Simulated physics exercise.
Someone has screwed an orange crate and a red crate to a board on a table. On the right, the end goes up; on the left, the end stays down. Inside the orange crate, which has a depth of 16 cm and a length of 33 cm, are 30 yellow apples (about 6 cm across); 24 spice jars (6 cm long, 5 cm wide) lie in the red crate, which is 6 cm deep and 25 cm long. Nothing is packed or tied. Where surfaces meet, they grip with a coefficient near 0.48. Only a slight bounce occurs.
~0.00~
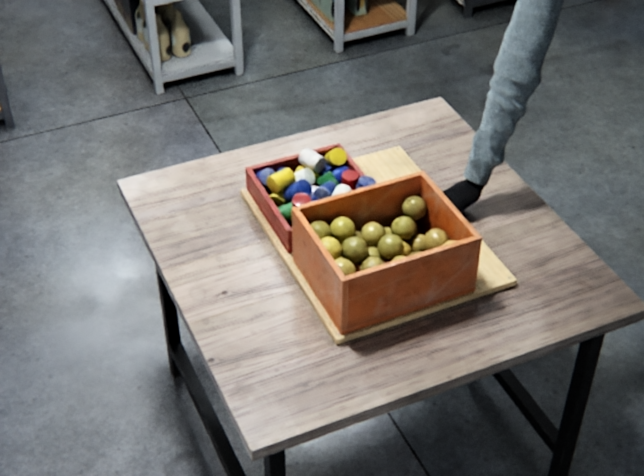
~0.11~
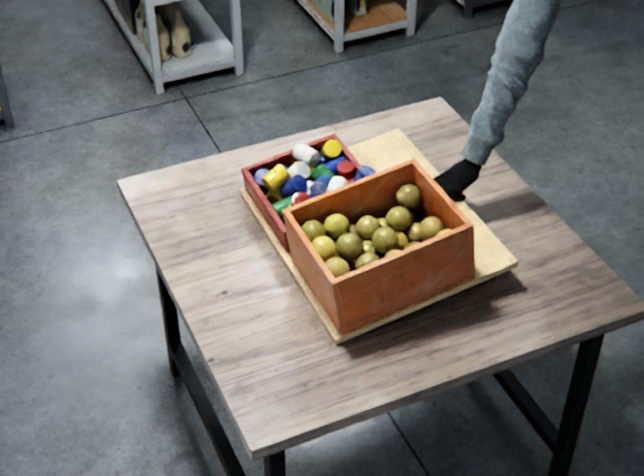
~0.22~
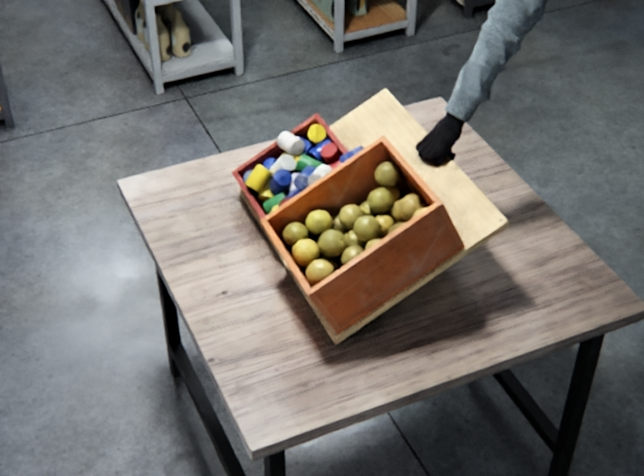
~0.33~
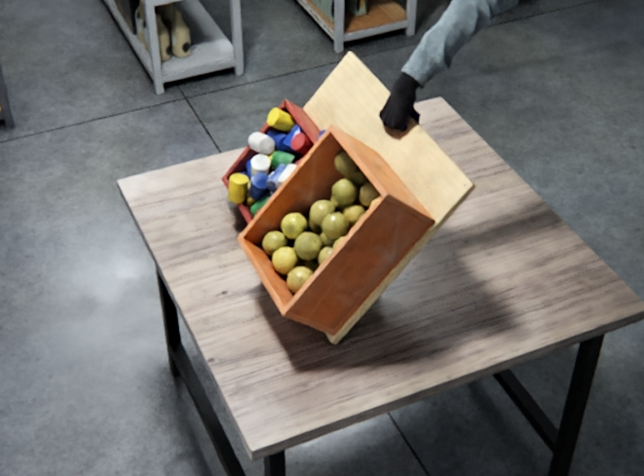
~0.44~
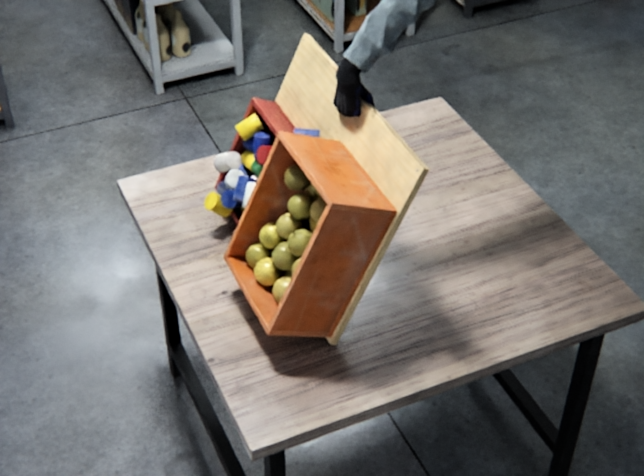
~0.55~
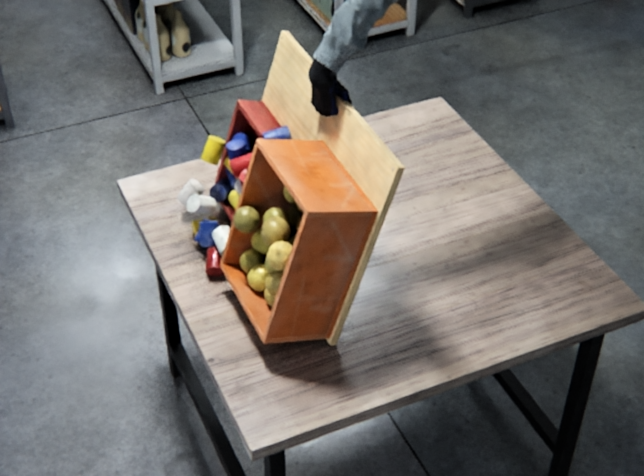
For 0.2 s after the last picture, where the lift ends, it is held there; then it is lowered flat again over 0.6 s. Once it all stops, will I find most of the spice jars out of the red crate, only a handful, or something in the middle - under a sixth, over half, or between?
It spills beyond half.
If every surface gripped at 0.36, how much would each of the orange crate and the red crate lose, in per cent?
Orange crate 20, red crate 70 per cent.
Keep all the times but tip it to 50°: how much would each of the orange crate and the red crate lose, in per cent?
Then the orange crate sheds 0 %, while the red crate sheds 40 %.
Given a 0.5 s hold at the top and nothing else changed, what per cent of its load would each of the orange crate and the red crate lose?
That would cost orange crate 30 per cent of its load and red crate 60 per cent.
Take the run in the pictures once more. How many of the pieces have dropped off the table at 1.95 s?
About 14.
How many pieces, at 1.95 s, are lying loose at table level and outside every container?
Roughly 8.
After 0.77 s, tilt 72°; the orange crate is down by 4 of 30 and the red crate is down by 14 of 24.
After 1.05 s, tilt 36°; the orange crate is down by 6 of 30 and the red crate is down by 16 of 24.
After 1.45 s, tilt 0°; the orange crate is down by 6 of 30 and the red crate is down by 17 of 24.
Final count (at 1.95 s), the orange crate is down by 6 of 30 and the red crate is down by 17 of 24. Asked share, 17 of 24, 71 per cent.
